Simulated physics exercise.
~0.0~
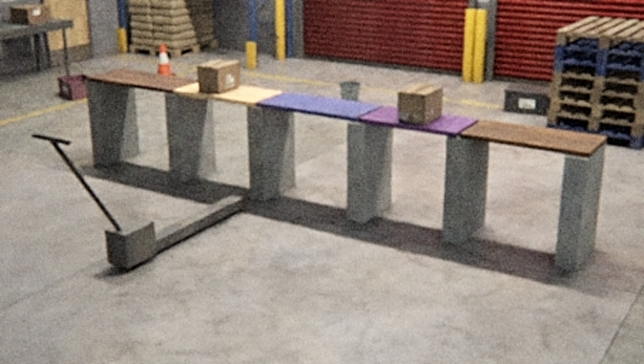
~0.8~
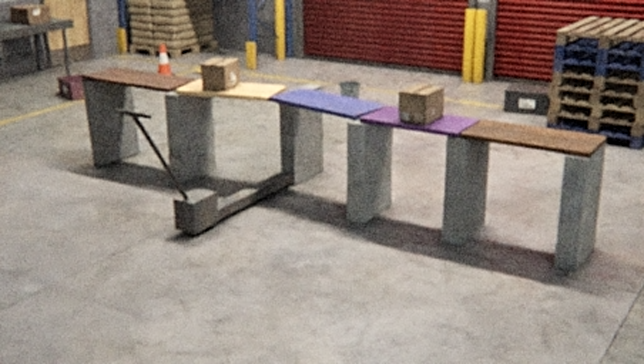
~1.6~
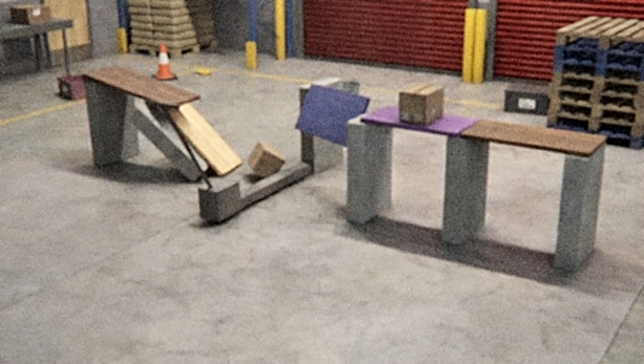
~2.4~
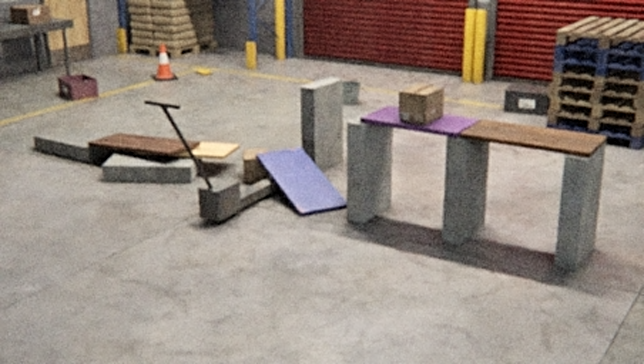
A long shelf partly collapses as a jack pushes its supports, leaving the right end standing.
